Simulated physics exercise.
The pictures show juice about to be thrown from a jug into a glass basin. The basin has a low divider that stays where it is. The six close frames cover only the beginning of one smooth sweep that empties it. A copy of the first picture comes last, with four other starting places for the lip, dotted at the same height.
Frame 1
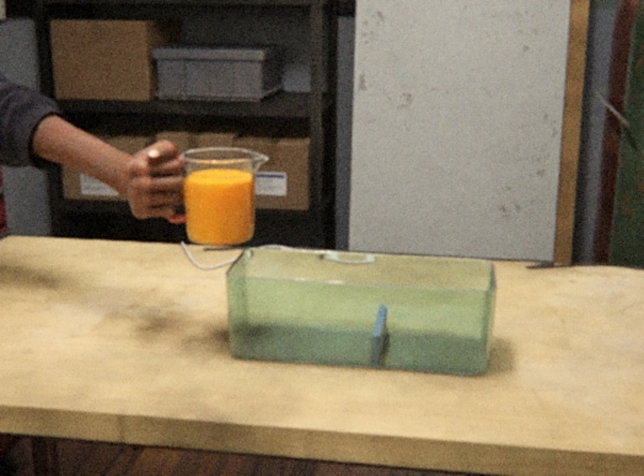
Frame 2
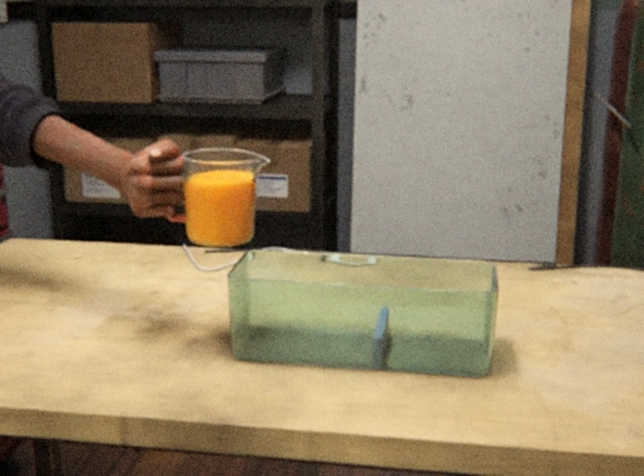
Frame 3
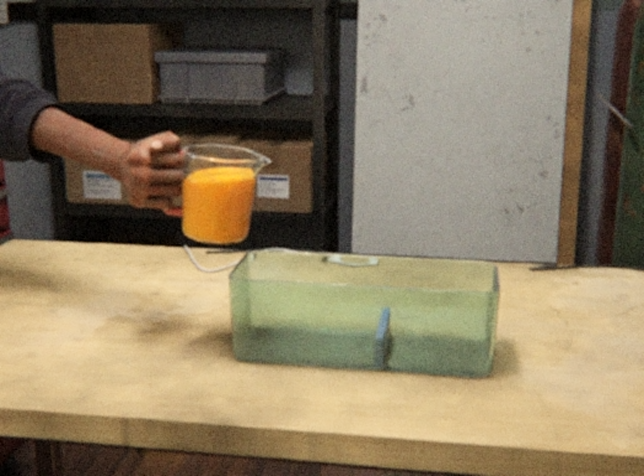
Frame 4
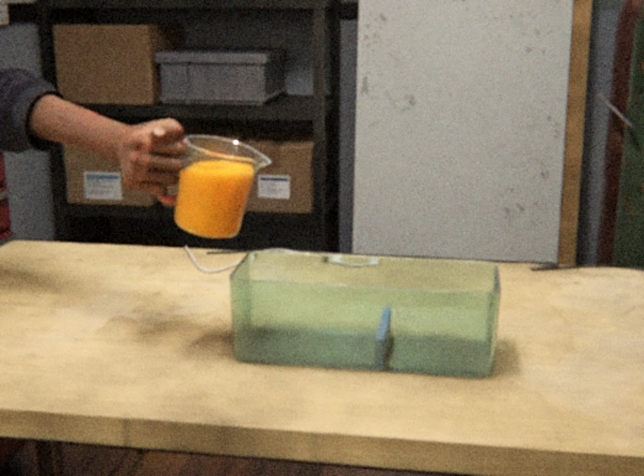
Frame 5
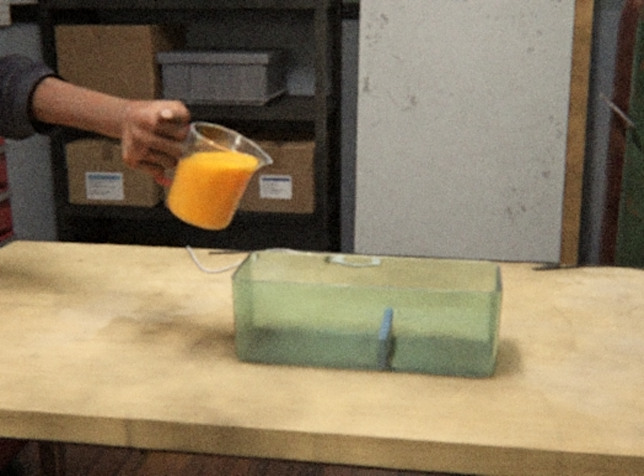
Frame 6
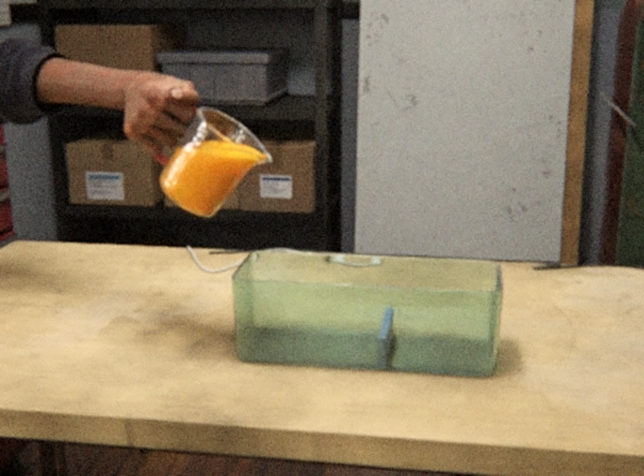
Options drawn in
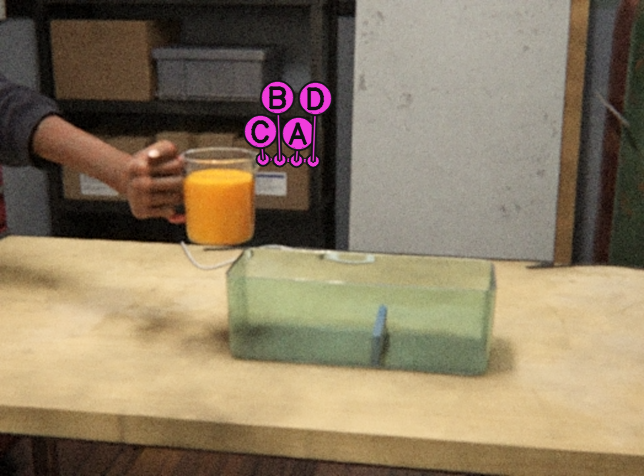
A hand steadily tilts a glass jug of orange juice rightward above a glass basin.
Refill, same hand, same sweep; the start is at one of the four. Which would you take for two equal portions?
Choose A.
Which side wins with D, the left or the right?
The right one.
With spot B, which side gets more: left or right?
The left one.
On the marked copy, A at (296, 160); B at (279, 159); C at (263, 159); D at (313, 161).
With A, about 49 % ends left of the wall and 49 % right of it.
With B, about 82 % ends left of the wall and 13 % right of it; 5 % is lost outside.
With C, about 88 % ends left of the wall and 6 % right of it; 5 % is lost outside.
With D, about 16 % ends left of the wall and 82 % right of it.
